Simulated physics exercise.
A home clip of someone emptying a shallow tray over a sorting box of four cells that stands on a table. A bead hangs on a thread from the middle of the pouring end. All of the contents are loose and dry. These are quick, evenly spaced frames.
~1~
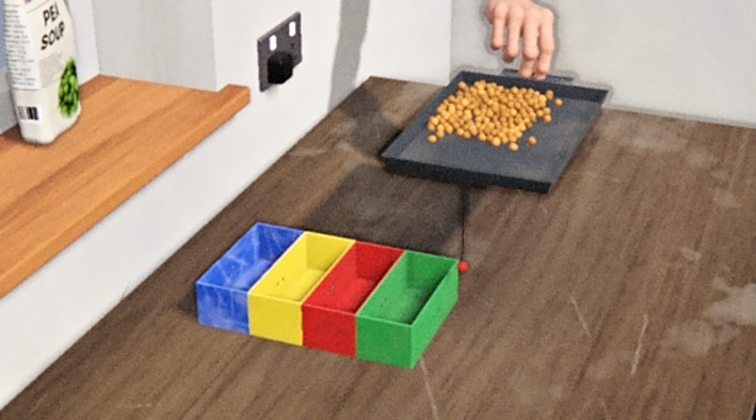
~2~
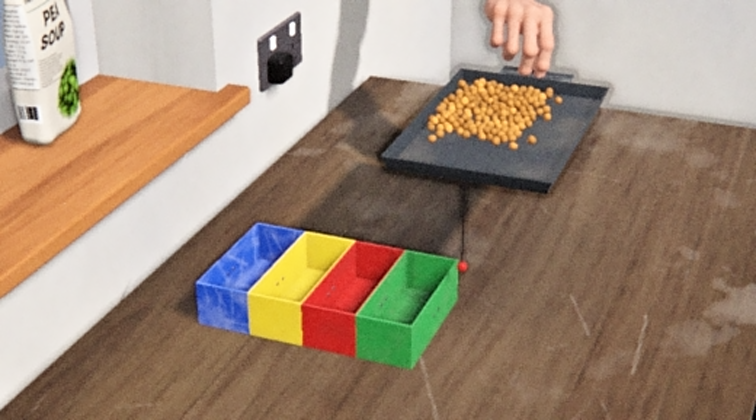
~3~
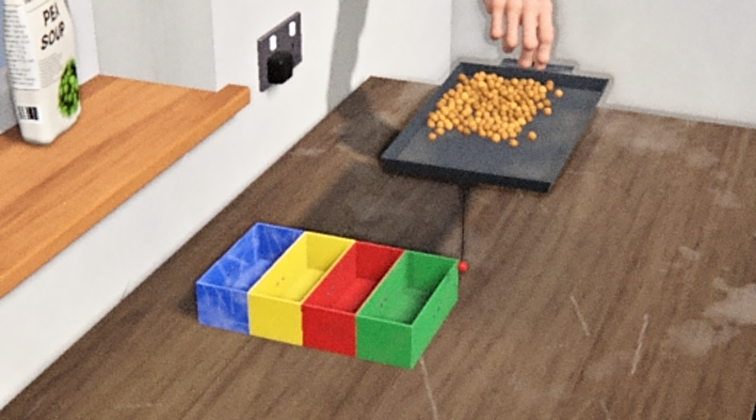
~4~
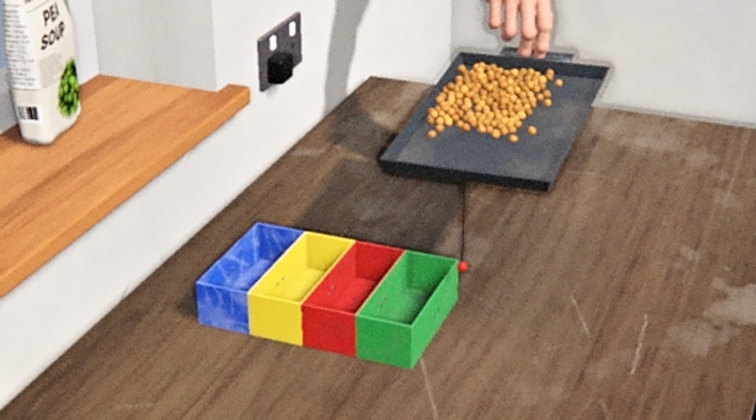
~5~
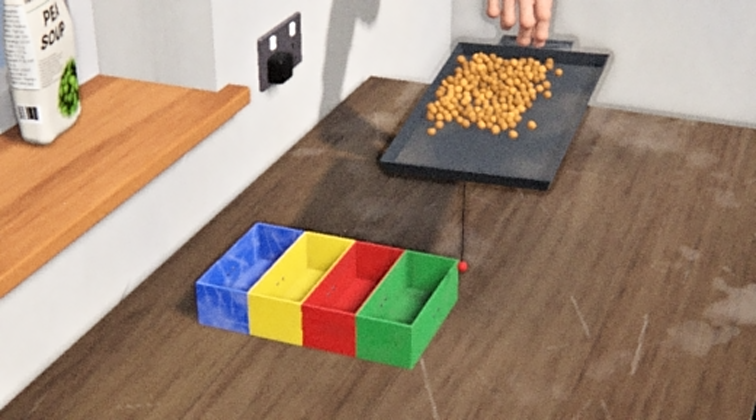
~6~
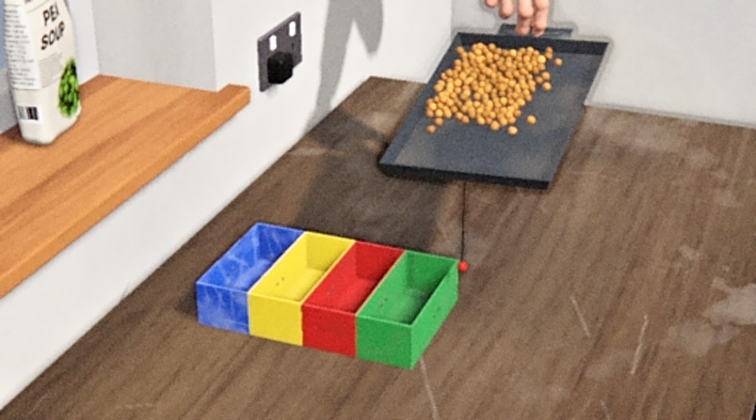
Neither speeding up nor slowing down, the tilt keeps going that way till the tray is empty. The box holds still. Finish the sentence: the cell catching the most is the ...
... Green cell.
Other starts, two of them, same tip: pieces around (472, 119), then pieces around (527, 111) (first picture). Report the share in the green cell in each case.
Close to 40 in a hundred, then close to 40 in a hundred.
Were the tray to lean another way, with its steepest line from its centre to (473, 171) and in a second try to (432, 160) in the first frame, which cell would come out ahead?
The cell in green, then the red one.
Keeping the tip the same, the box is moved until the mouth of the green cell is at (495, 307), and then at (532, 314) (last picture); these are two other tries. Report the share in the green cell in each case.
About 0 and 0 per cent respectively.
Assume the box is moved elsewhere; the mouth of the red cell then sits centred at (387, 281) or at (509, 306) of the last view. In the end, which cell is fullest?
The first time it is that red cell; the second time it is that blue cell.
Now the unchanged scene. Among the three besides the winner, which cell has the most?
Red.
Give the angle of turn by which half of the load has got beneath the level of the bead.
Near 100 degrees.
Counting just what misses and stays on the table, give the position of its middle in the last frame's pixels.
About (465, 350) in the last picture.
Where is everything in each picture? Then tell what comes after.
Corners of the pouring end near (388, 154) and (547, 180), level; middle of the load near (490, 111), roasted chickpeas; bead on its thread near (462, 267); blue cell near (223, 304); yellow cell near (275, 315); red cell near (329, 326); green cell near (384, 338), in the first frame.
Corners of the pouring end near (388, 155) and (547, 179), level; middle of the load near (490, 110), in the second frame.
Corners of the pouring end near (388, 156) and (547, 179), tipped barely, lowest at the left corner; middle of the load near (490, 105), in the third frame.
Corners of the pouring end near (387, 157) and (547, 178), tipped a little, lowest at the left corner; middle of the load near (490, 97), in the fourth frame.
Corners of the pouring end near (387, 158) and (546, 178), tipped a little, lowest at the left corner; middle of the load near (490, 90), in the fifth frame.
Corners of the pouring end near (386, 160) and (546, 177), tipped a little, lowest at the left corner; middle of the load near (489, 83); blue cell near (223, 304); yellow cell near (275, 315); red cell near (329, 326); green cell near (384, 338), in the sixth frame.
Shortly afterwards, tray tipped steeply; the bulk on the tray; a little in the green cell; a little in the red cell; a little falling or outside the box.
Next, tray tipped right over; a little on the tray; near a third in the green cell; near a quarter in the red cell; near a third falling or outside the box.
Some moments later, tray tipped past a quarter turn; near half in the green cell; near a third in the red cell; only a few in the yellow cell; near a quarter falling or outside the box.
In the end, tray tipped past a quarter turn; near half in the green cell; near a third in the red cell; only a few in the yellow cell; none at all in the blue cell; near a quarter outside the box.
